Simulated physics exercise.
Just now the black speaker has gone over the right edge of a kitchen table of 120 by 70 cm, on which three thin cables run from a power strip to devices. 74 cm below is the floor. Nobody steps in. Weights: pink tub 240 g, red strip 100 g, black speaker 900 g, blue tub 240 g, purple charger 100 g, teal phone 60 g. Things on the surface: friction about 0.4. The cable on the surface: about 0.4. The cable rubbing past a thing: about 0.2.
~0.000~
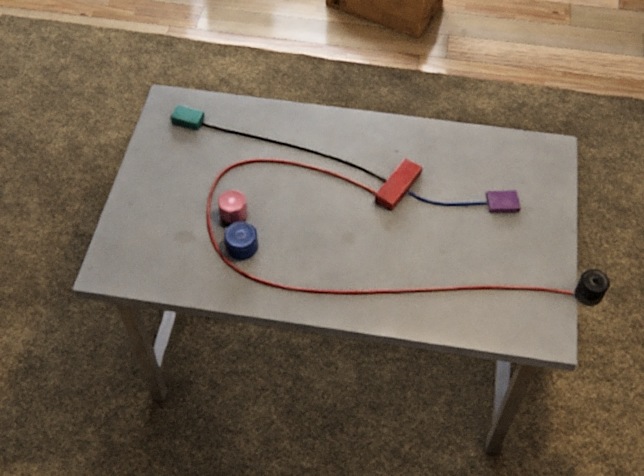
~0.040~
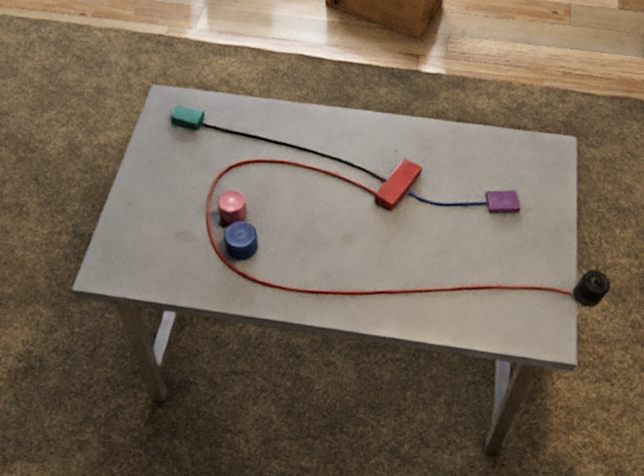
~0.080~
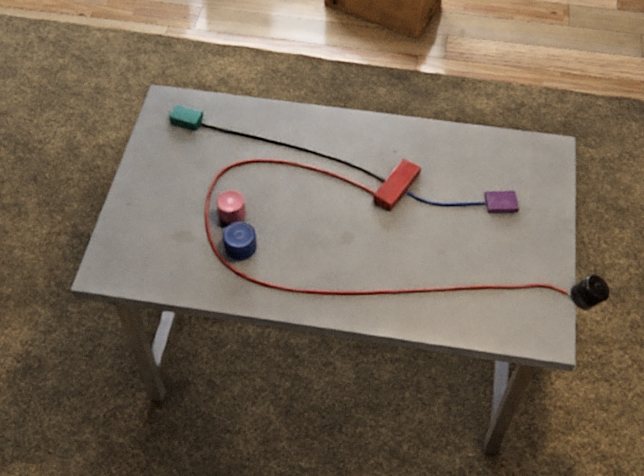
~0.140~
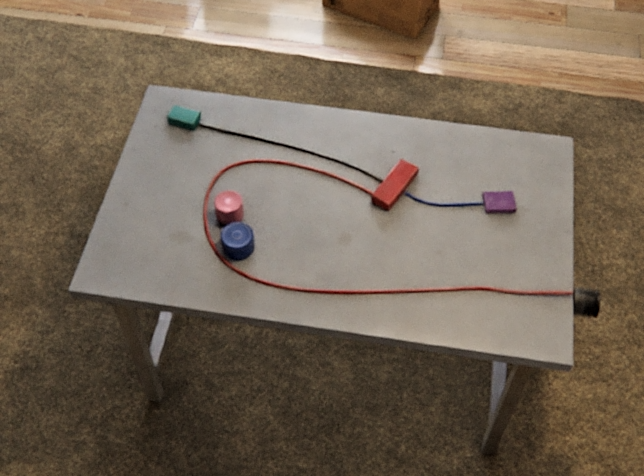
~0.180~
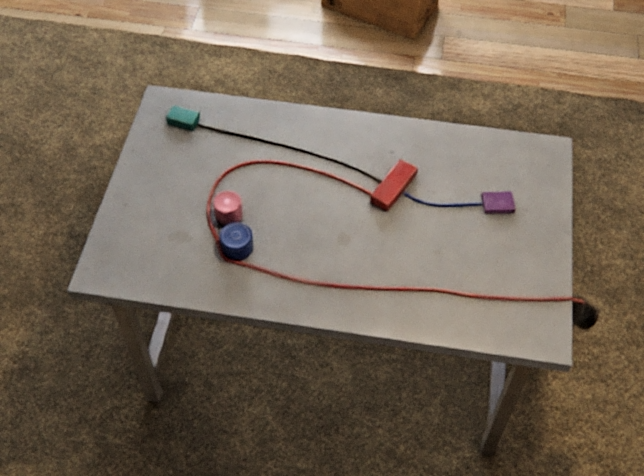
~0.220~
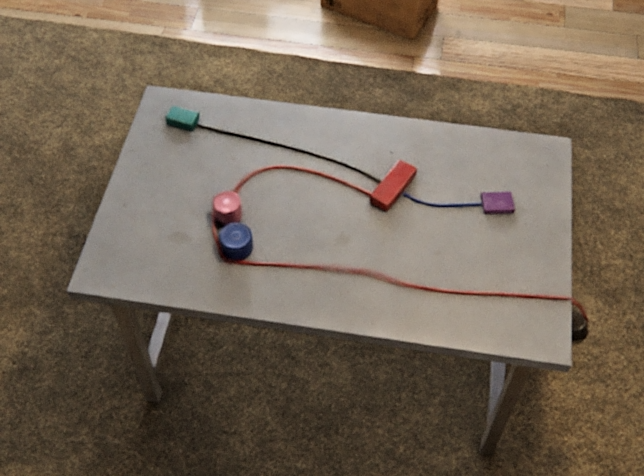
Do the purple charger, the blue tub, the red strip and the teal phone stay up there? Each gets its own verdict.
Purple charger: Still on top, blue tub: Still on top, red strip: Still on top, teal phone: Still on top.
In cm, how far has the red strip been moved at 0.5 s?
About 11 cm.
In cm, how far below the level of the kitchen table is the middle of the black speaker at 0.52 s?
Depth: About 70 cm.
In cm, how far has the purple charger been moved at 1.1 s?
About 11 cm.
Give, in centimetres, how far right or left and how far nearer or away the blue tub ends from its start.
About 27 cm rightward and 11 cm farther off.
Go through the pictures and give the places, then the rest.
In the first picture, purple charger (504, 199); blue tub (241, 234); red strip (399, 180); teal phone (187, 114); red cable runs through (324, 171) (216, 182) (244, 274) (373, 292) (505, 287).
In the second picture, black speaker (595, 282); red cable runs through (324, 171) (243, 274) (504, 287).
In the third picture, black speaker (590, 292); red cable runs through (322, 171) (241, 274) (502, 287).
In the fourth picture, black speaker (585, 303); red cable runs through (320, 171) (243, 274) (505, 291).
In the fifth picture, black speaker (580, 313); red cable runs through (319, 172) (259, 268) (522, 299).
In the sixth picture, purple charger (498, 201); blue tub (236, 235); red strip (394, 181); teal phone (182, 115); red cable runs through (318, 173) (285, 265) (415, 286) (549, 297).
At 0.5 s, the strip's end of the red cable at (333, 205); blue tub 21 cm off its start, red strip 11 cm off its start, purple charger 10 cm off its start.
At 0.8 s, the strip's end of the red cable at (342, 206); blue tub 29 cm off its start, purple charger 11 cm off its start, red strip 10 cm off its start.
At 1.1 s, the strip's end of the red cable at (342, 206); blue tub 29 cm off its start at (351, 216), purple charger 11 cm off its start at (454, 198), red strip 10 cm off its start at (355, 185).
At 1.4 s, the strip's end of the red cable at (342, 206); blue tub 29 cm off its start, purple charger 11 cm off its start, red strip 10 cm off its start.
At 2.6 s, the strip's end of the red cable at (342, 206); blue tub 29 cm off its start at (351, 216), purple charger 11 cm off its start at (454, 198), red strip 10 cm off its start at (355, 185), teal phone 0 cm off its start at (182, 115).
